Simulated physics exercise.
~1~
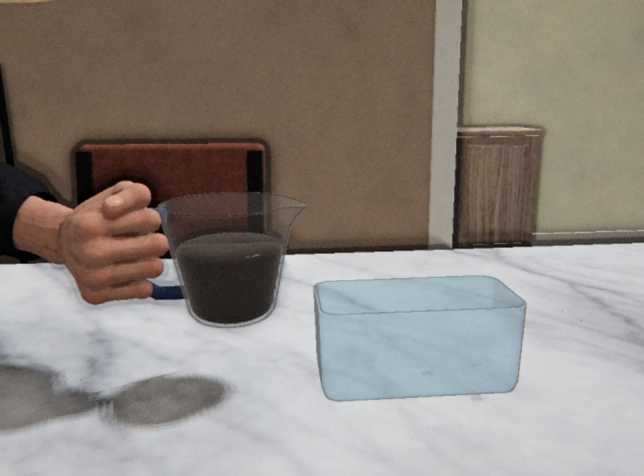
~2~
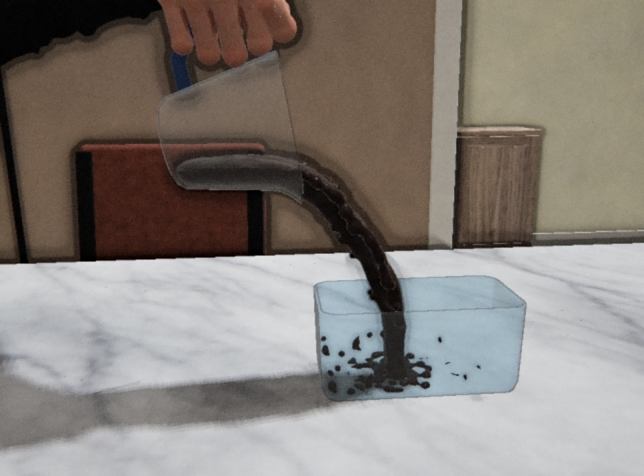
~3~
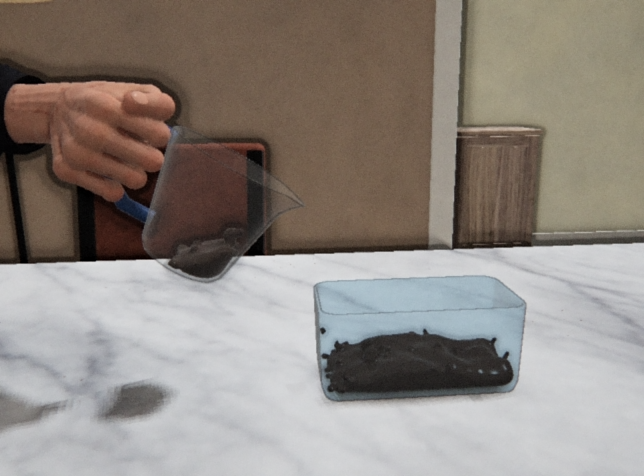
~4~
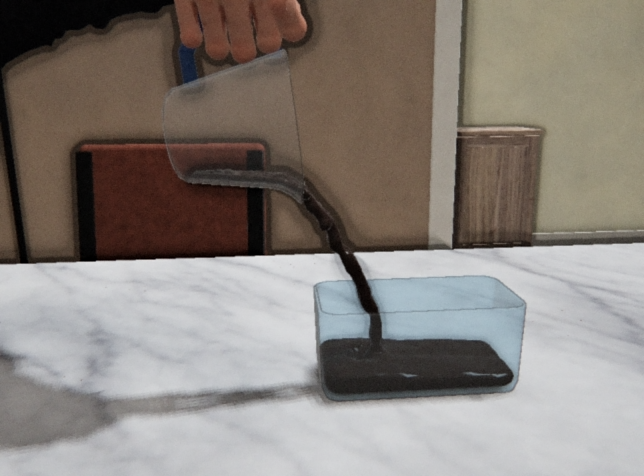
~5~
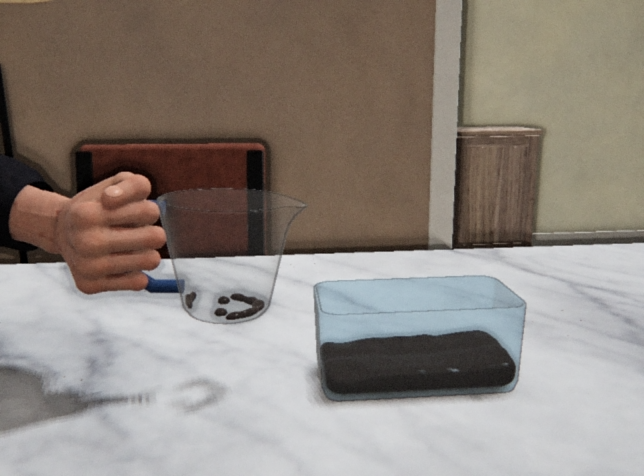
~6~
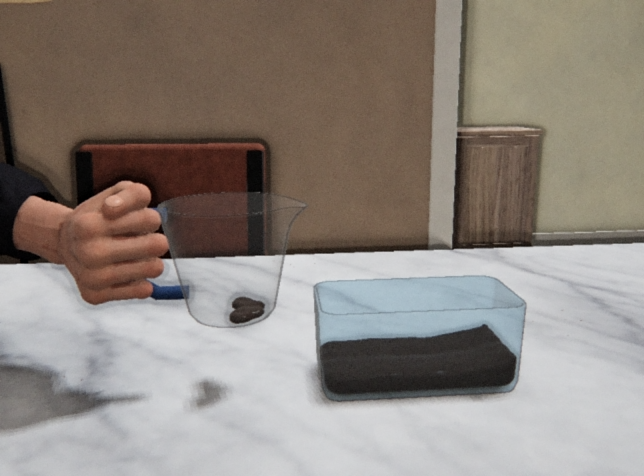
On a white marble table, a hand lifts a clear flared jug and pours dark coffee into an empty pale blue food box, eases the jug back, tips it again, then levels it, leaving the box partly filled and a little coffee in the jug.
